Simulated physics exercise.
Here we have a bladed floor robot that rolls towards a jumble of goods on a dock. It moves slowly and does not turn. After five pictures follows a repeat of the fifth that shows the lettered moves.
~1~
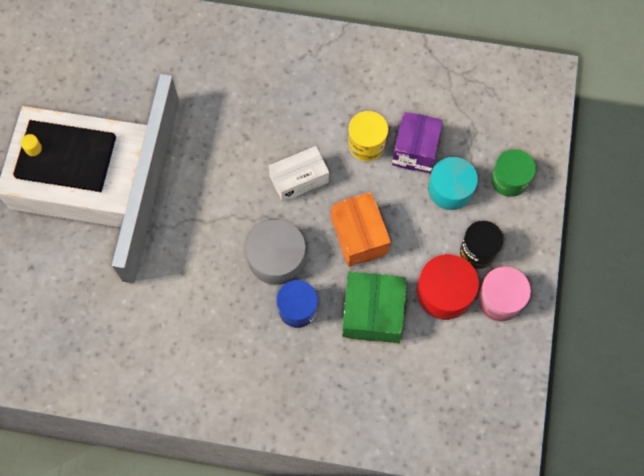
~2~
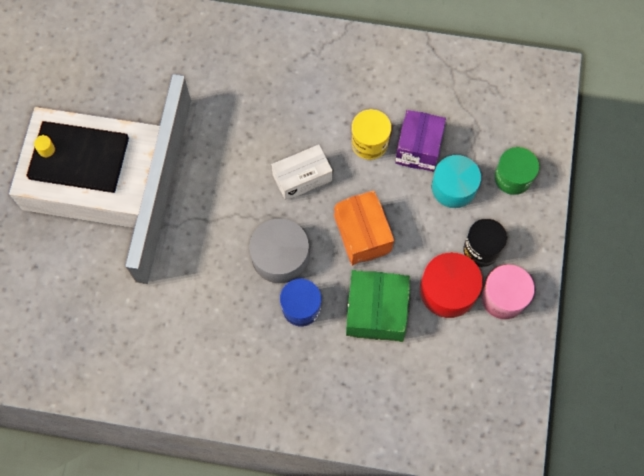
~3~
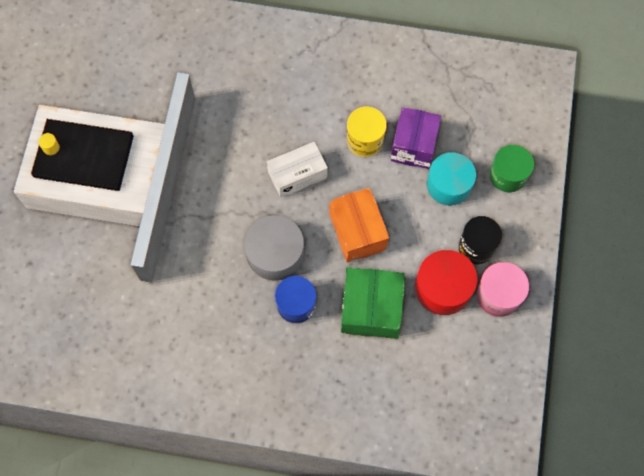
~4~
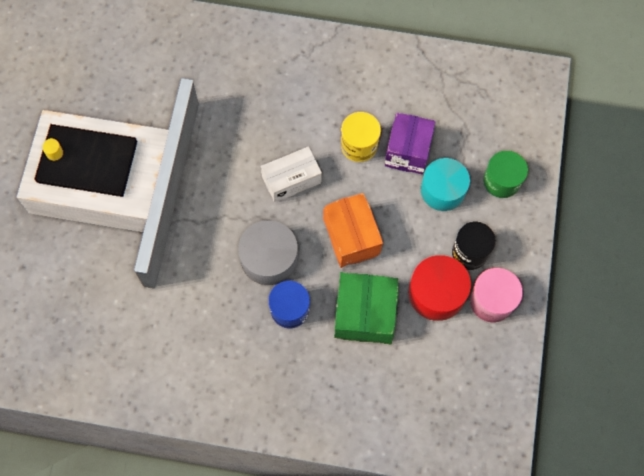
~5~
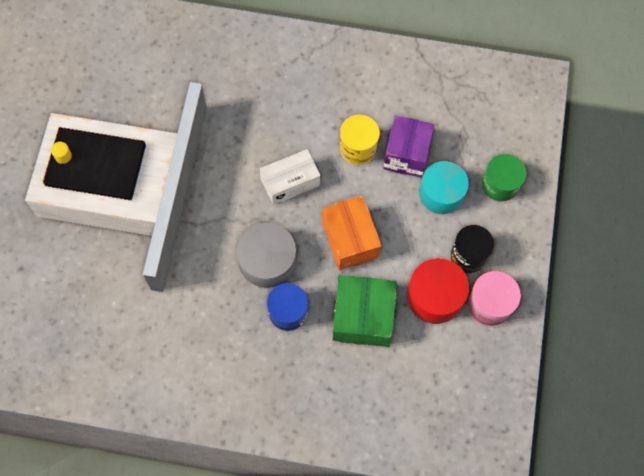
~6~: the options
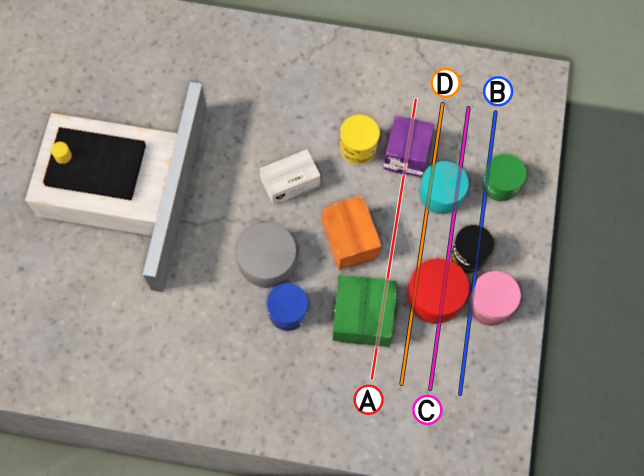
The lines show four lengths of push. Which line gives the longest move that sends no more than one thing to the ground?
It can go as far as C.
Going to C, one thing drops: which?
It is the pink pail.
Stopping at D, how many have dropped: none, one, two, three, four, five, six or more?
By then, one.
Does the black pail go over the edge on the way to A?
By then, no.
On the marked copy, A at (395, 232); B at (479, 246); C at (450, 241); D at (423, 237).
Following C. Soon after the start, robot (201, 180); grey canister (299, 261); white parcel (317, 181).
Later, robot (300, 197); pink pail (507, 302); black pail (478, 252).
In the end, robot (378, 210); pink pail over the edge; black pail (541, 276); one fallen.
As for the rest, A is within the limit but short; B drops three; D is within the limit but short.
